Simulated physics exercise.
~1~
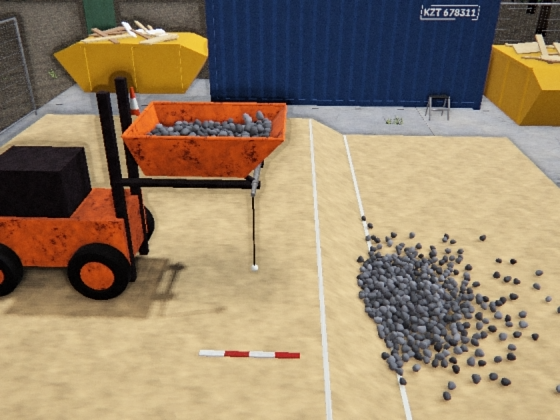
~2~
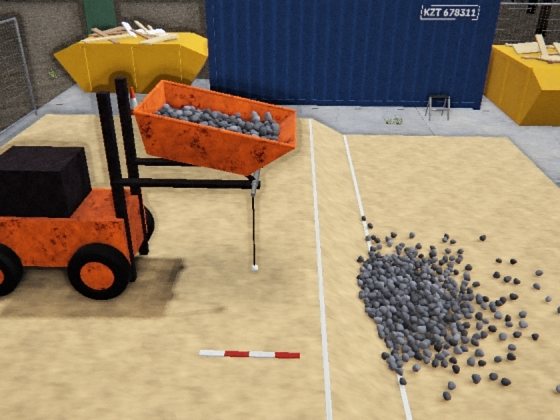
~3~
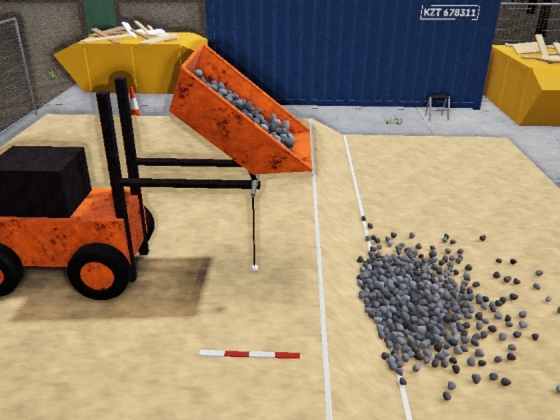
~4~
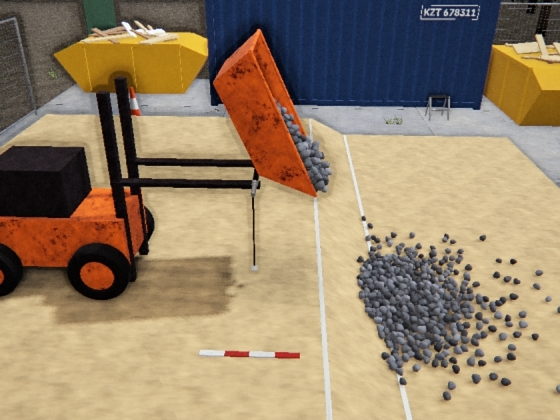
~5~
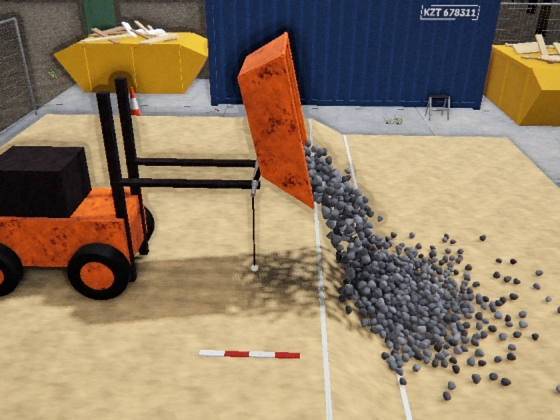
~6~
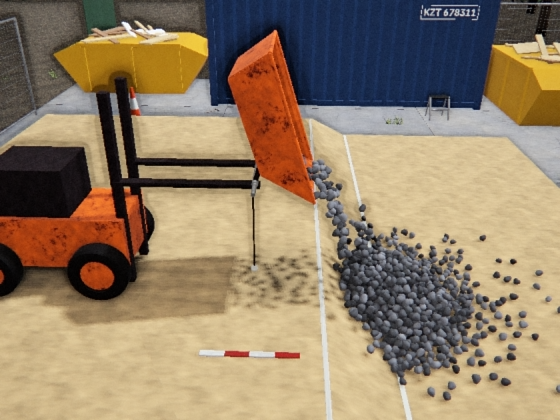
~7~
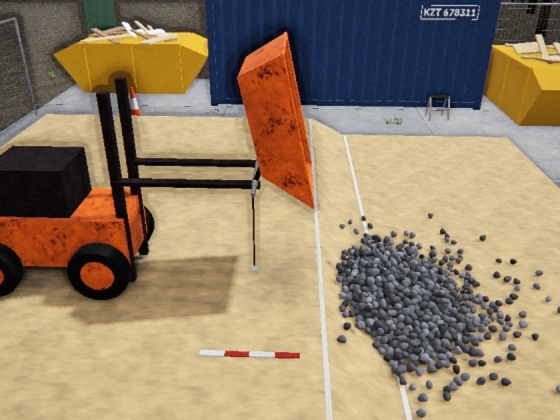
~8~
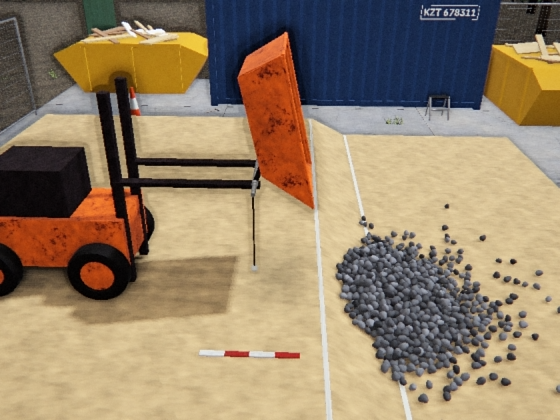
On a sandy yard, an orange forklift tipping its skip rightward, jerking it, and emptying grey stones onto an existing pile.
